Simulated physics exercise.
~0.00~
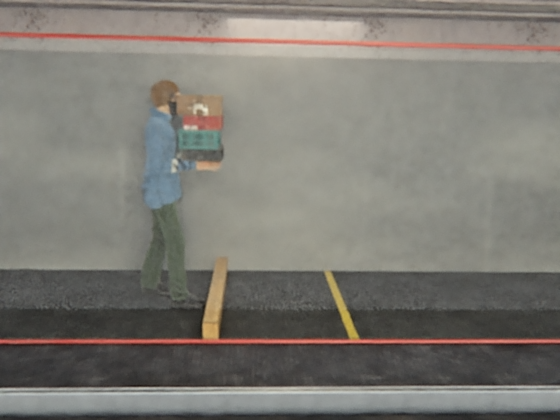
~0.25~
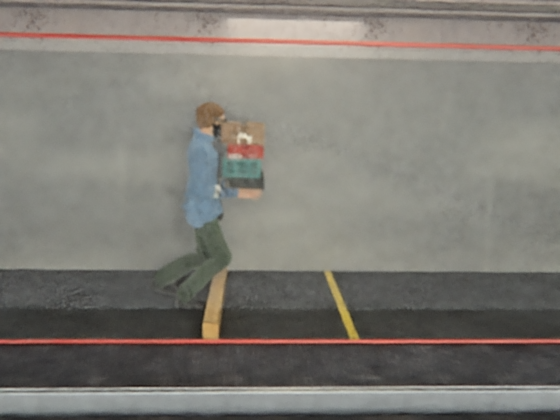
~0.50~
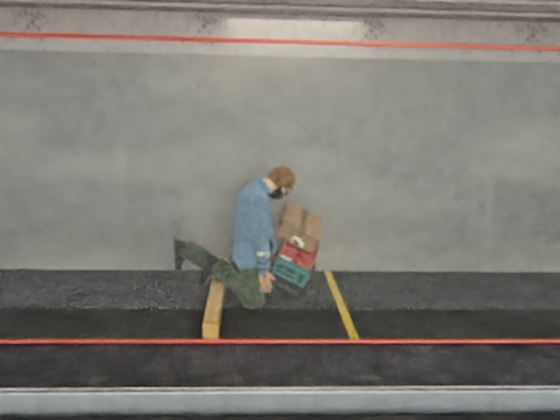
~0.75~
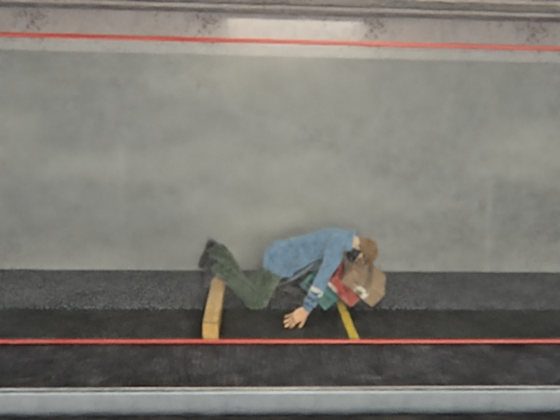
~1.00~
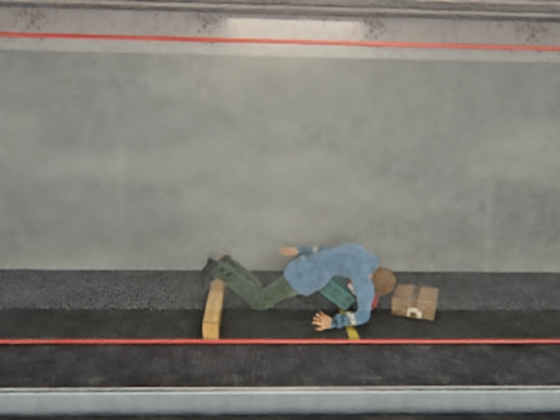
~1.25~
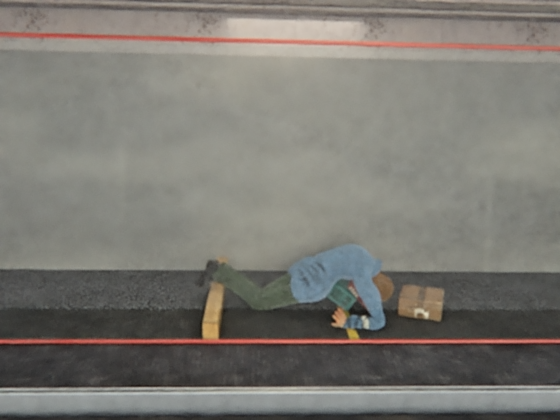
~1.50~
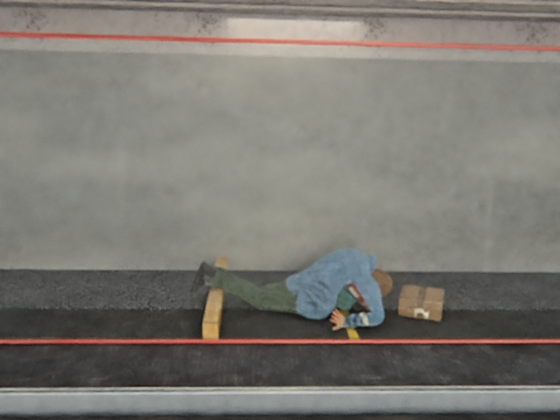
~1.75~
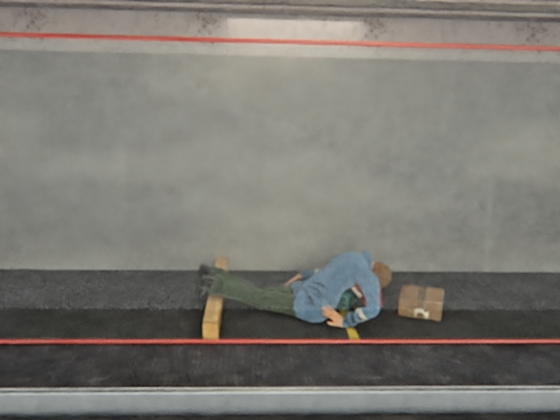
A courier carrying stacked boxes pitches forward over a rail and sprawls across the yellow line.
